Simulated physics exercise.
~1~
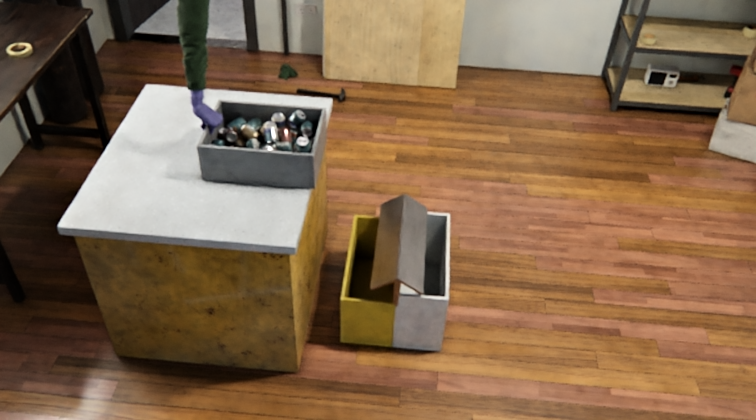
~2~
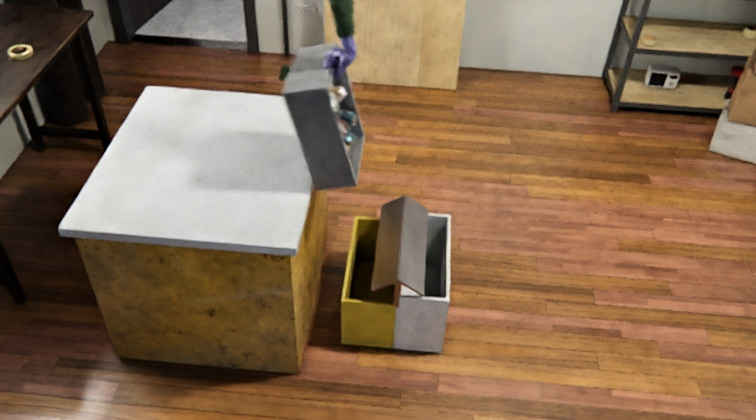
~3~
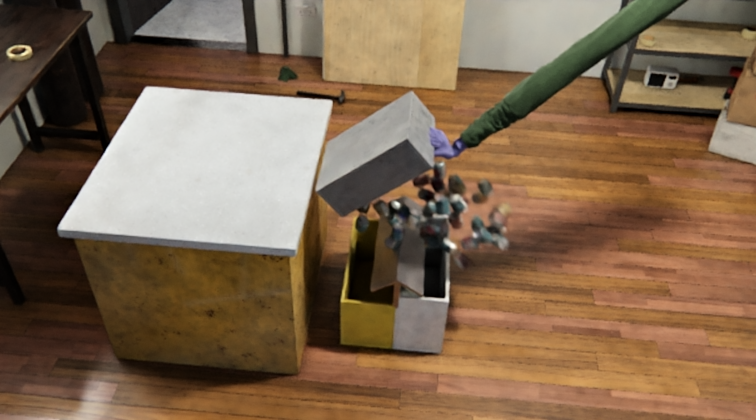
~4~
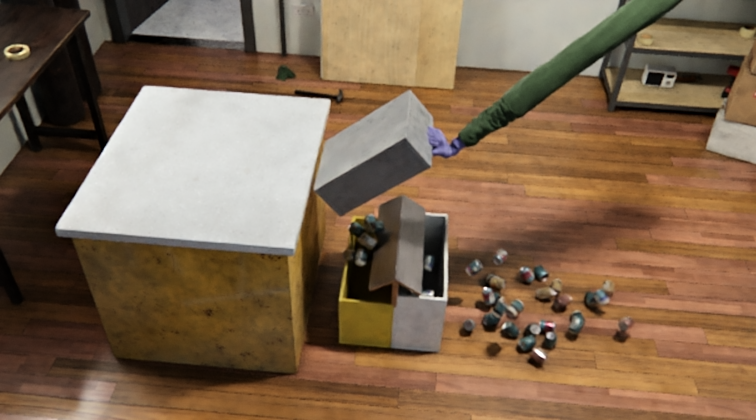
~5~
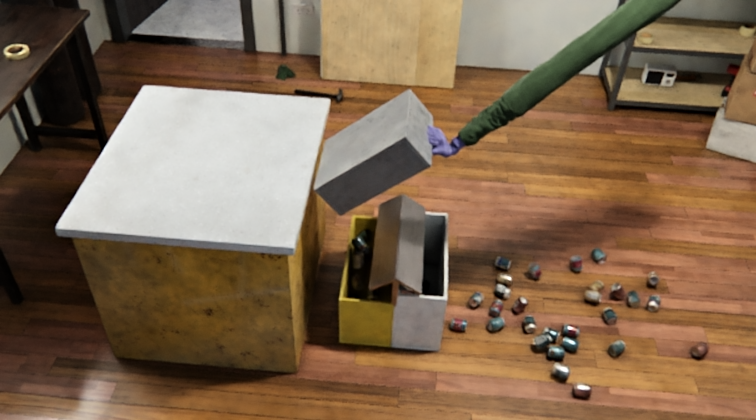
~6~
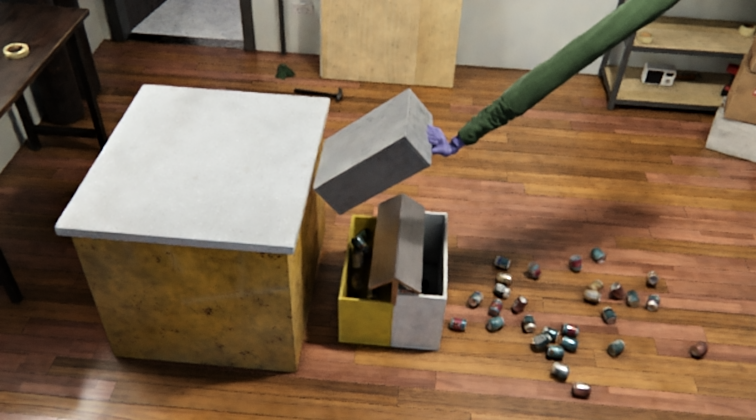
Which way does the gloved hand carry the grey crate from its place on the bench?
The hand carries the grey crate to the right, off the bench and over the yellow tote and white bin.
A grey crate full of mini cans sits on a pale-topped bench in a wood-floored room, seen from above by a slightly swaying camera. On the floor to the right of the bench stand a yellow tote and a white bin side by side, with a sloped ridge over the divide. A purple-gloved hand in a green sleeve swings the crate off the bench to the right and tips it over. The cans spill out around the ridge. Some land in the containers, but most scatter across the floor to the right and come to rest, while the hand still holds the crate tilted above.
